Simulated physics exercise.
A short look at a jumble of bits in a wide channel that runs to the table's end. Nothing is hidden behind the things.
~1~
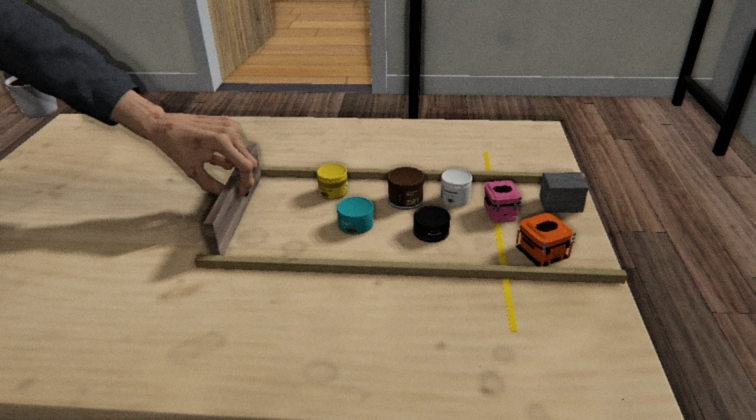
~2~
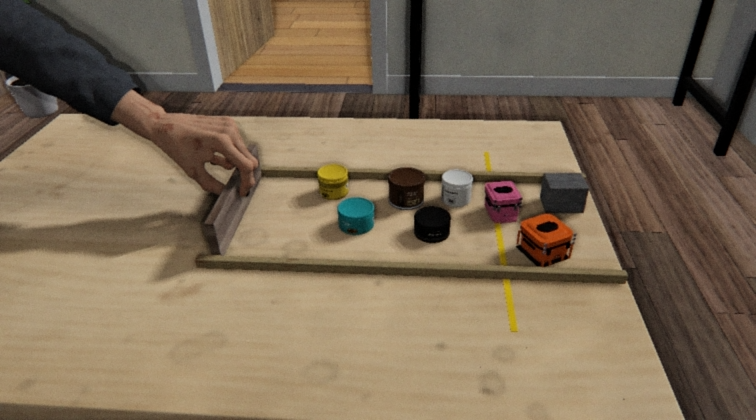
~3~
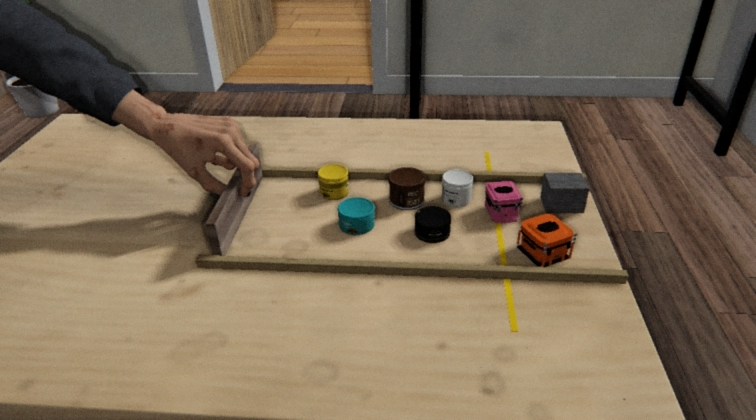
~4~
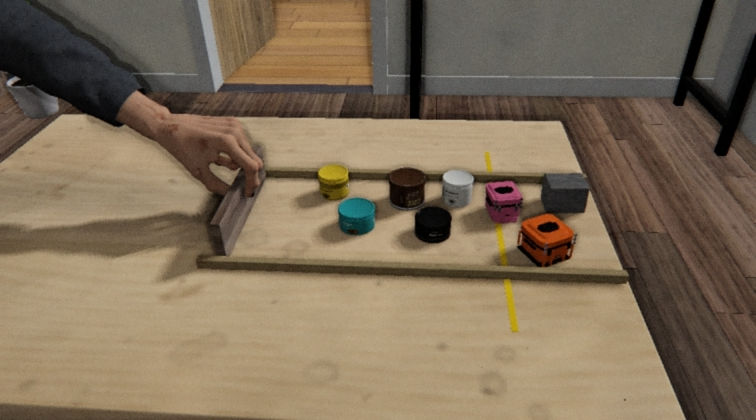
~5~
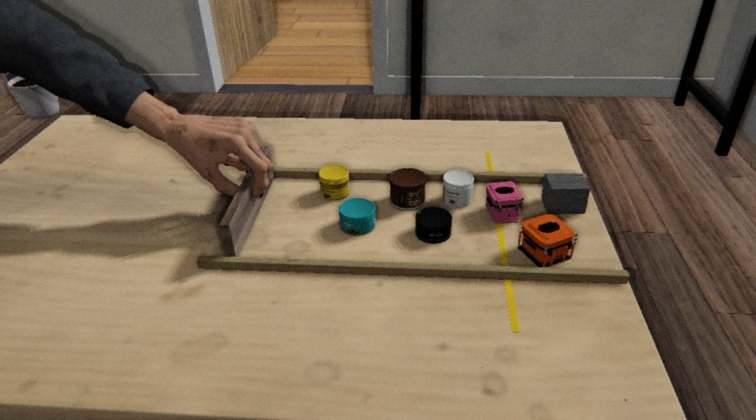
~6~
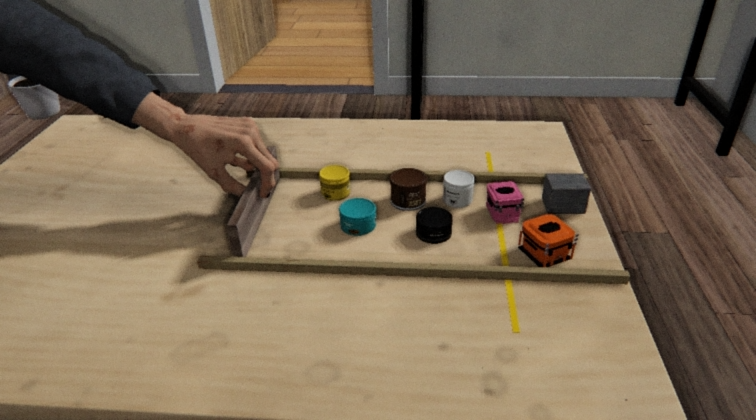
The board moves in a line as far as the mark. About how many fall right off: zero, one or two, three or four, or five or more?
In the end the number that fall off is zero.
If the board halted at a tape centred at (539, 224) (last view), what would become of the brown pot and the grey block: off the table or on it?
The brown pot does not fall; the grey block comes down.
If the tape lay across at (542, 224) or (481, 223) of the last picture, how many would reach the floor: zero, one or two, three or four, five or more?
For each place: Either one or two; not one.
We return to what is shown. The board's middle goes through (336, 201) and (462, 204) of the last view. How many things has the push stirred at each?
1 and 7.
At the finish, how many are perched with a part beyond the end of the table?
Overhanging: 1.
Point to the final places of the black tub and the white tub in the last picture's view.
First (544, 245), then (540, 185).
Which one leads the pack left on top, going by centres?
Foremost is the grey block.
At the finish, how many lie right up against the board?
3 of them.
A little later, none off yet; grey block at rest near (566, 193); orange case at rest near (547, 240); pink case at rest near (504, 202).
Next, none off yet; grey block at rest near (565, 195); orange case shifted a little near (565, 245); pink case shifted a little near (519, 203).
When it is over, the number that fall off is zero.
